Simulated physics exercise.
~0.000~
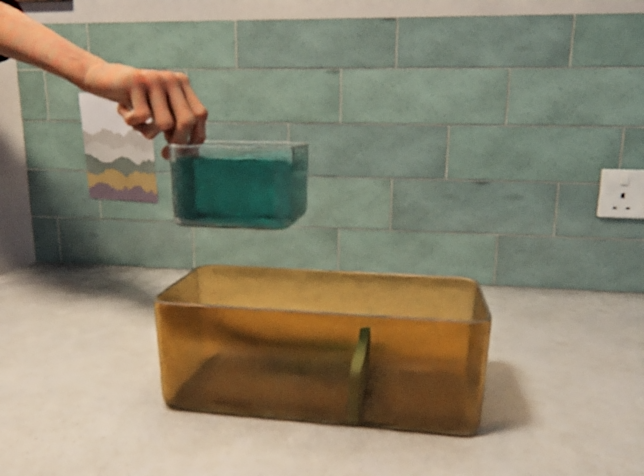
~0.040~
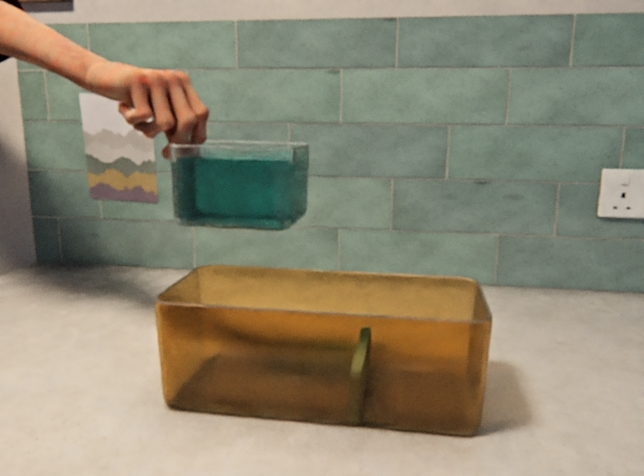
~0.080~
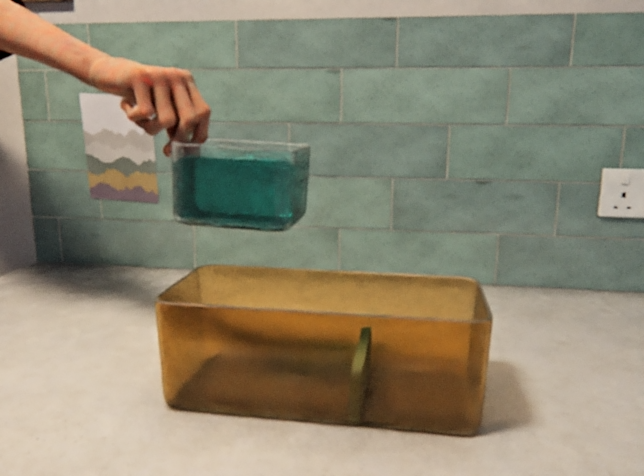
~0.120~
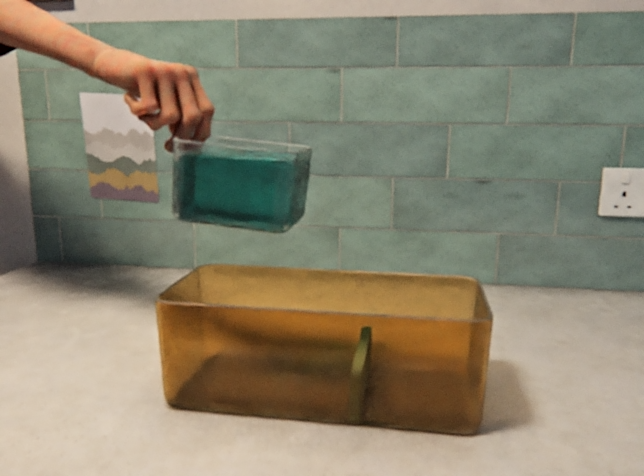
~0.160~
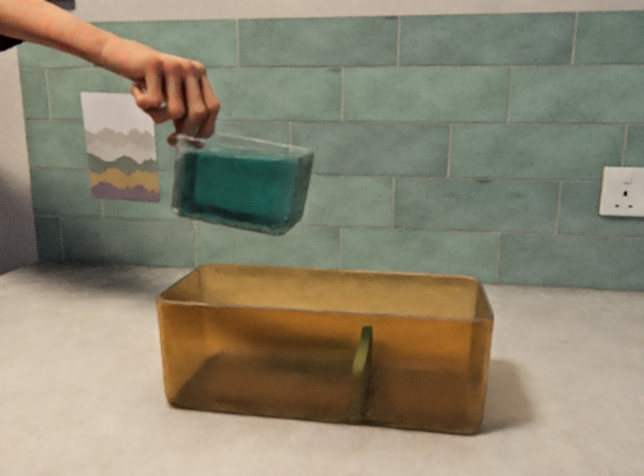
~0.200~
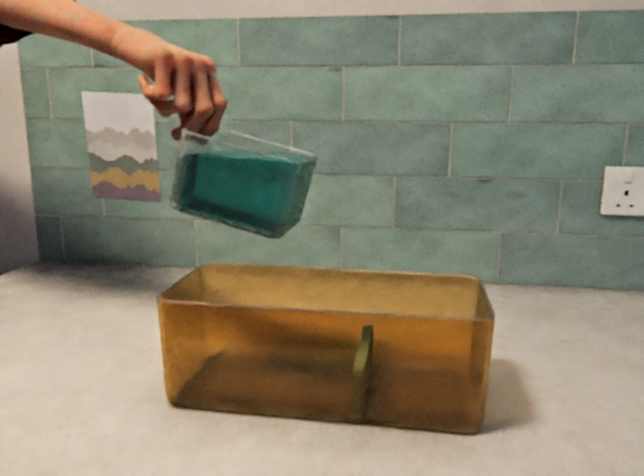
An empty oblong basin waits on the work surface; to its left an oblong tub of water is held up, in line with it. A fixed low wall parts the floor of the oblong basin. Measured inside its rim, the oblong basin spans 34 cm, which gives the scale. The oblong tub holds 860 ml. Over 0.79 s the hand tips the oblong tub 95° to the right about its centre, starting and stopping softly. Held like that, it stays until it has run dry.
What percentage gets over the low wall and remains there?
56 %.
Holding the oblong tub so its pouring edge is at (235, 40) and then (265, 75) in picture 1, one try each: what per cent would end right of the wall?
5 per cent first, 30 per cent second.
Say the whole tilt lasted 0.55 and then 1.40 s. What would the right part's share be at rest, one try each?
In order, 45 and 60 per cent.
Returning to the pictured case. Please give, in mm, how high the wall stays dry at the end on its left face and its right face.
About 38 mm left, about 22 mm right.
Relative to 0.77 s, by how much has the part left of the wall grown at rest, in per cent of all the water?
About 22 percent.
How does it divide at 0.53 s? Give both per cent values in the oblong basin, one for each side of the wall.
3 left and 9 right, roughly.
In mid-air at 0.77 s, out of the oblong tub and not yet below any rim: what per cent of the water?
In-air share: About 8 %.
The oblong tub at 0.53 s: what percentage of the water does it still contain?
Roughly 58 per cent.
Then, 0.53 s in, the tilt is 71° and 58 per cent is still to pour, 3 is left of the wall and 9 right of it.
Then, 0.77 s in, the tilt is 95° and 15 per cent is still to pour, 22 is left of the wall and 55 right of it.
Then, 1.02 s in, the tilt is 95° and 4 per cent is still to pour, 37 is left of the wall and 56 right of it.
Then, 1.29 s in, the tilt is 95° and 2 per cent is still to pour, 42 is left of the wall and 55 right of it.
Finally, 44 per cent lies left of the wall, 56 right of it and 0 outside.
